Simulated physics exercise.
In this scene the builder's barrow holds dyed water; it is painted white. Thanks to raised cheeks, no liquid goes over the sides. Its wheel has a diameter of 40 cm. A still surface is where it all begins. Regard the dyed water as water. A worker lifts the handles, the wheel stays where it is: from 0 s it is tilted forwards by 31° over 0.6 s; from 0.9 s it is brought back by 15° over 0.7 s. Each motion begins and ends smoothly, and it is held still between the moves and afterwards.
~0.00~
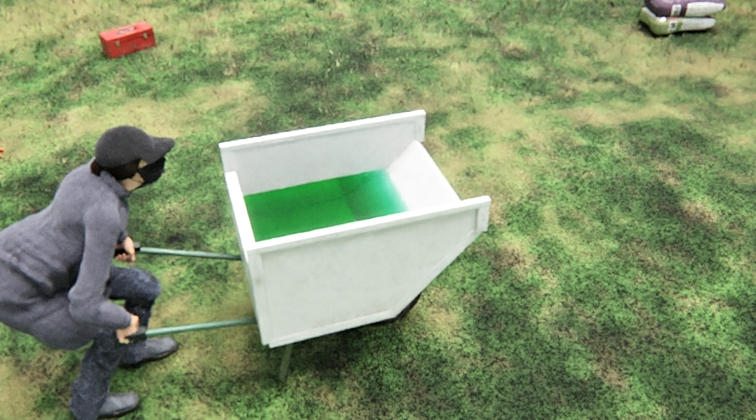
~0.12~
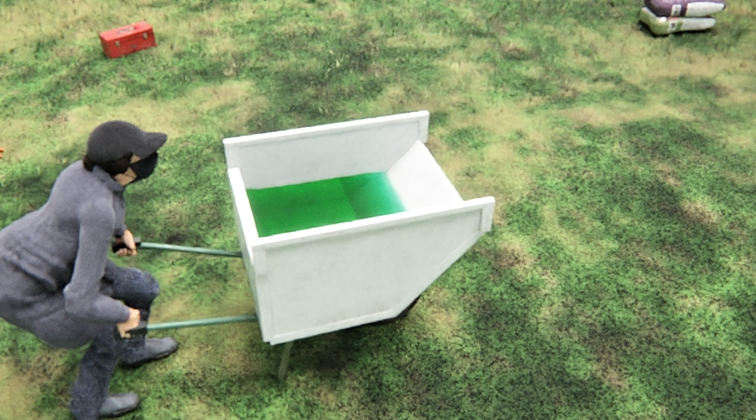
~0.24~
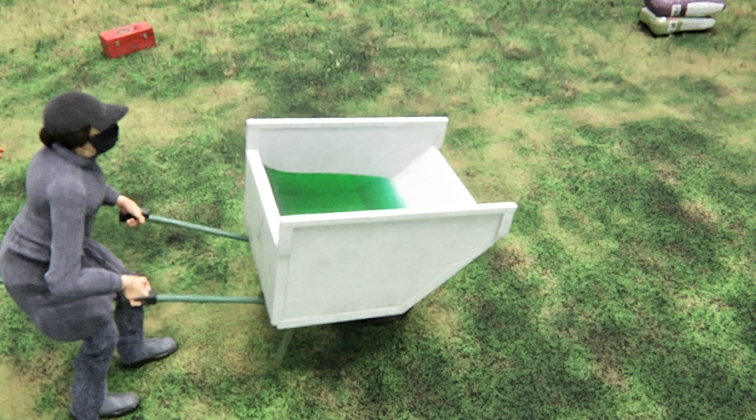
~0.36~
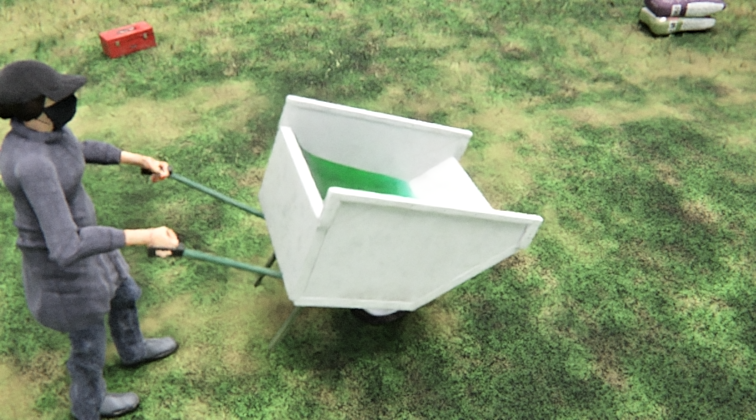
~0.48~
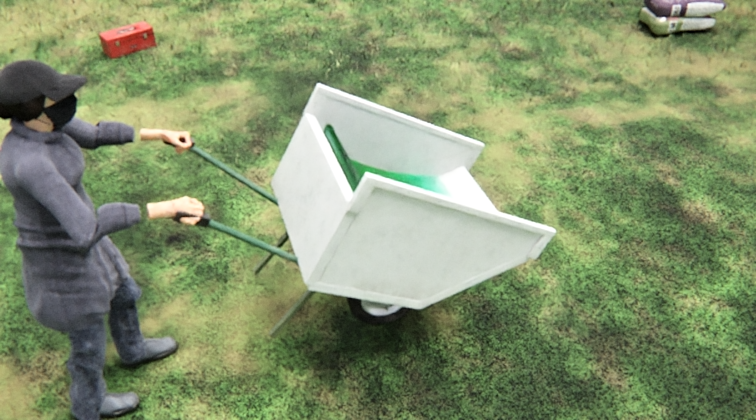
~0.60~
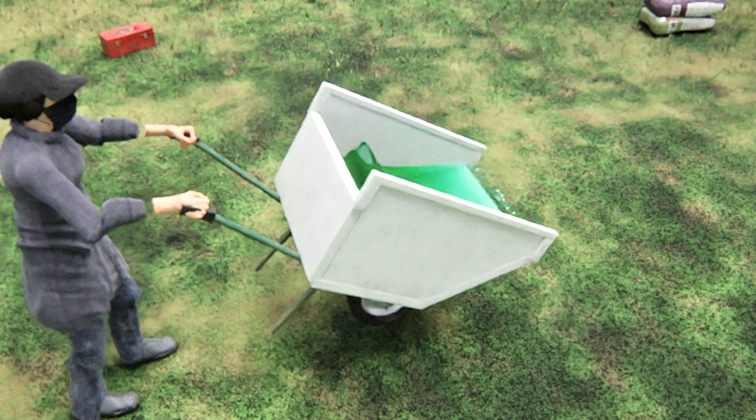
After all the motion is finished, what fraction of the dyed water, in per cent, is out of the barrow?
Roughly 71 per cent of the dyed water is out of the barrow.
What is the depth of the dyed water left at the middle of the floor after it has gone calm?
It settles at around 0 cm at the middle.
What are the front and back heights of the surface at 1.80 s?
Front level 8 cm, back level 6 cm.
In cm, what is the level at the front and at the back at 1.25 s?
It reads roughly 14 cm up front and 0 cm at the back.
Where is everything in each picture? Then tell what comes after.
Level at the front (337, 180); level at the back (251, 196); the lip is at (474, 226); the front is on the right, in the first frame.
Level at the front (339, 179); level at the back (253, 192); tilt 2° forwards, in the second frame.
Level at the front (352, 176); level at the back (268, 168); tilt 9° forwards, in the third frame.
Level at the front (371, 174); level at the back (298, 140); tilt 22° forwards, in the fourth frame.
Level at the front (385, 172); level at the back (321, 128); tilt 29° forwards, in the fifth frame.
Level at the front (390, 168); tilt 31° forwards; the lip is at (529, 253); dyed water has begun to come out, in the sixth frame.
By 1.25 s the barrow is at 24° forwards, the surface stands 15 cm on the front, 0 cm on the back; the loss stands at 61 per cent, over the front.
By 1.80 s the barrow is at 16° forwards, the surface stands 9 cm on the front, 6 cm on the back; the loss stands at 68 per cent, over the front.
By 2.40 s the barrow is at 16° forwards, the surface stands 9 cm on the front, 6 cm on the back; the loss stands at 68 per cent, over the front.
By 4.49 s the loss stands at 71 per cent, over the front, 81 of 114 litres.
